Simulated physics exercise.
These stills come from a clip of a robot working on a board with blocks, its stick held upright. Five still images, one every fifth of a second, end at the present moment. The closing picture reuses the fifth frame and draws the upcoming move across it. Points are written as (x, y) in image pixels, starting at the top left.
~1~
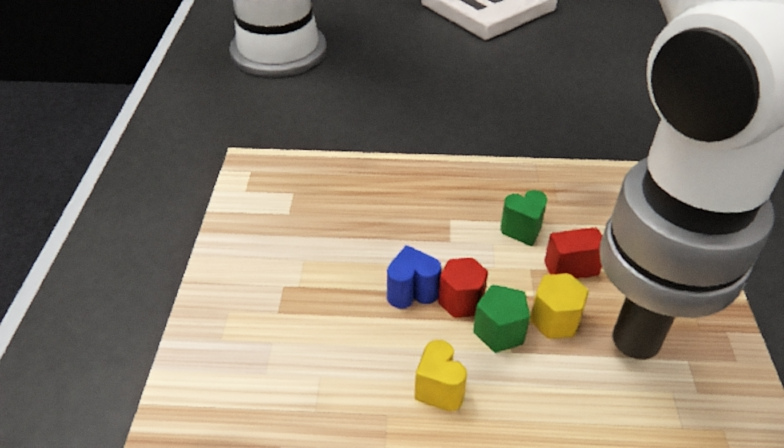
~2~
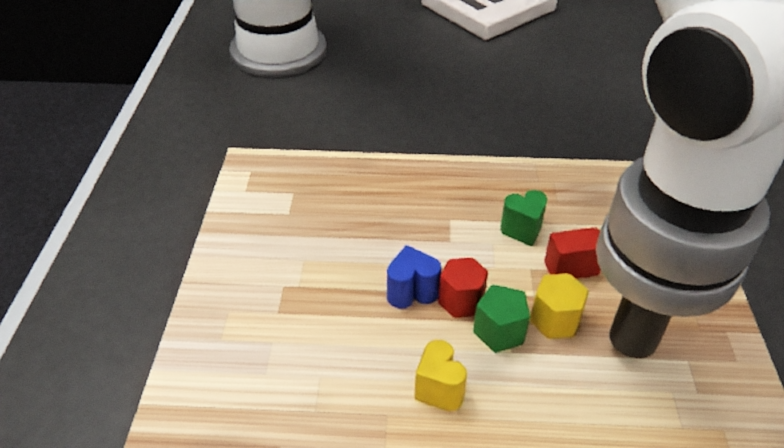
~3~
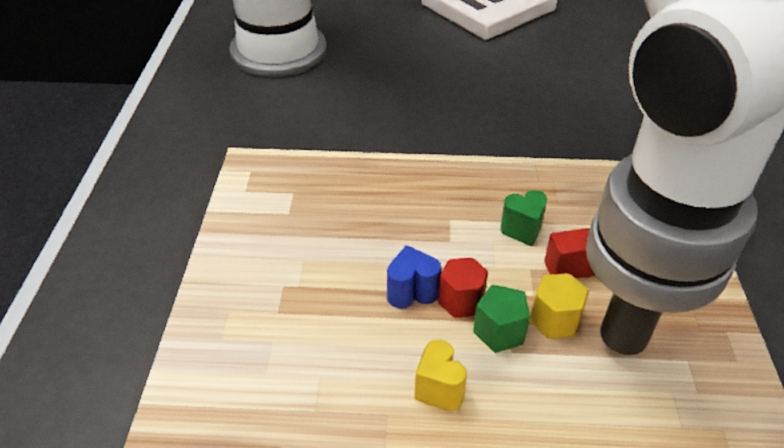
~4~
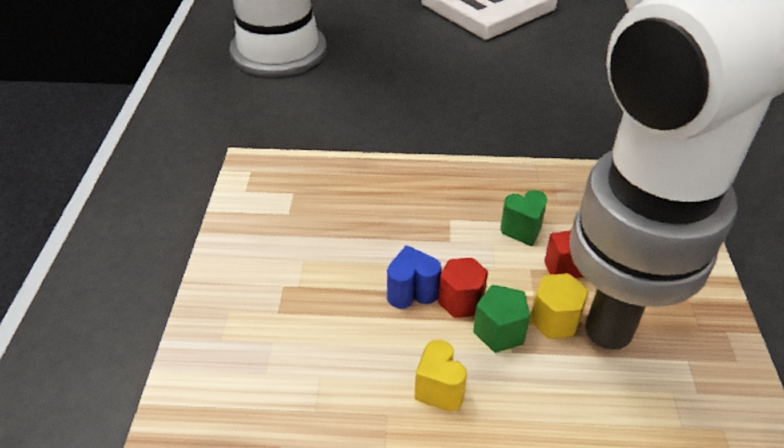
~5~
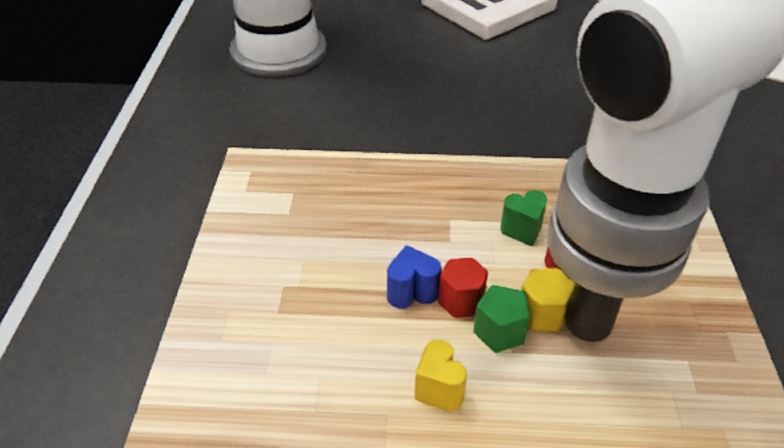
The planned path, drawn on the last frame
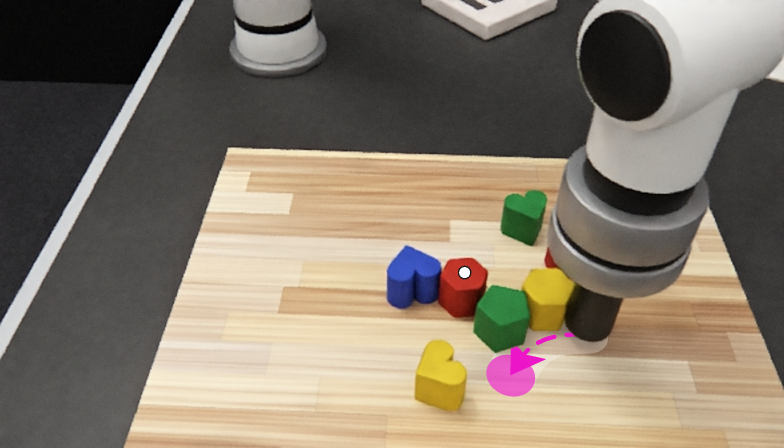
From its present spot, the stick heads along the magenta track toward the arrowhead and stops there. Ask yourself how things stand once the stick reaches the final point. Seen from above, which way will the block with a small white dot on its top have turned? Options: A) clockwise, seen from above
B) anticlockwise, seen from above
It's A.
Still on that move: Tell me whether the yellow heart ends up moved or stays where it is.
It will be resting on its spot.
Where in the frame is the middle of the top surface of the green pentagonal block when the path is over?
It is at (478, 310).
Drawn move, from (584, 334) through (552, 337) and (526, 351) to (511, 375); the dot is on the red hexagonal block.
Halfway along, stick (540, 333); blue heart (409, 261); red hexagonal block (459, 273), turned 20° clockwise; green pentagonal block (494, 303), turned 30° anticlockwise; yellow hexagonal block (528, 277), turned 30° clockwise.
At the end, stick (513, 365); blue heart (407, 260), turned 15° anticlockwise; yellow heart still; red hexagonal block (456, 273), turned 35° clockwise; green pentagonal block (478, 310); yellow hexagonal block (528, 277), turned 30° clockwise.
